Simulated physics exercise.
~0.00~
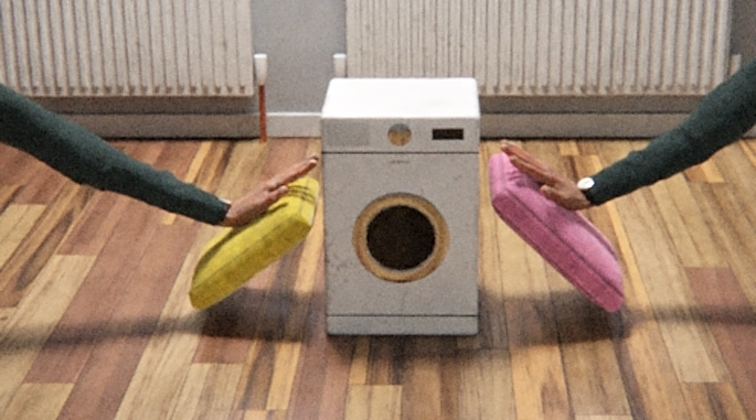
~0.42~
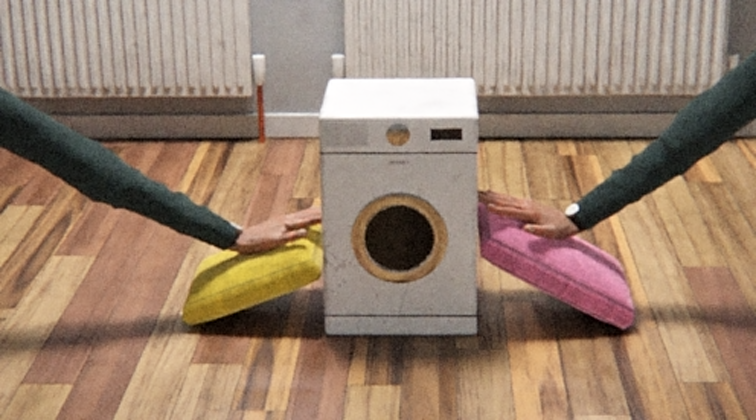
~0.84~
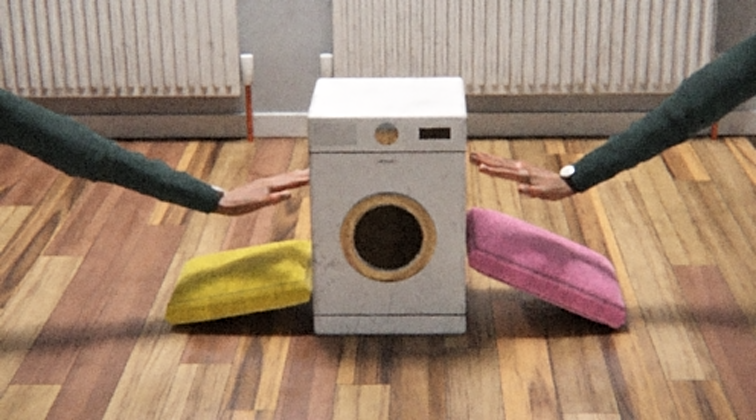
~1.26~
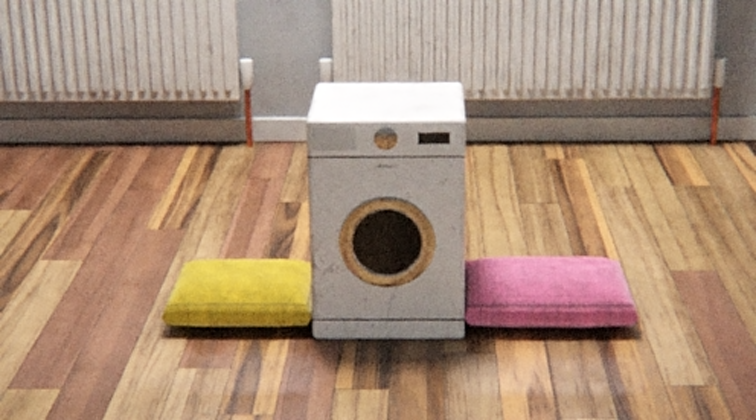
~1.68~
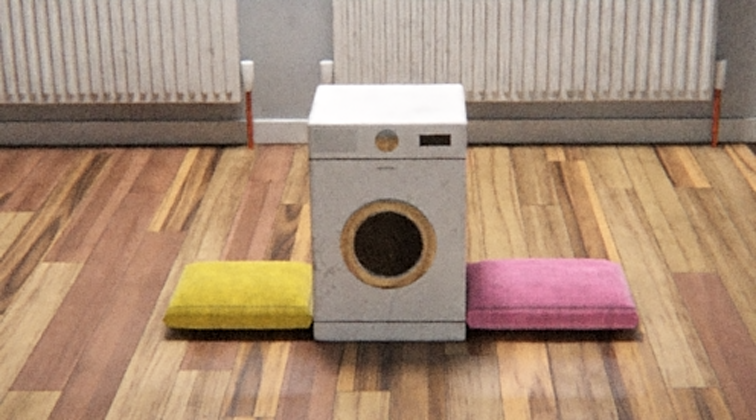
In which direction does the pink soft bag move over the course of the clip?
The pink soft bag moves down, going from a steep slant against the right side of the white machine to lying flat on the floor.
To begin with, two hands in dark green sleeves reach in from either side, holding a yellow soft bag and a pink soft bag at a steep slant against a white machine on a wooden floor. The hands lower, and both bags sink with them, the yellow one on the left and the pink one on the right. Then the hands let go and draw back, leaving the bags tilted low beside the machine. Once the arms are gone, neither bag stays propped, and both end up lying flat on the floor, while the machine stays upright between them.
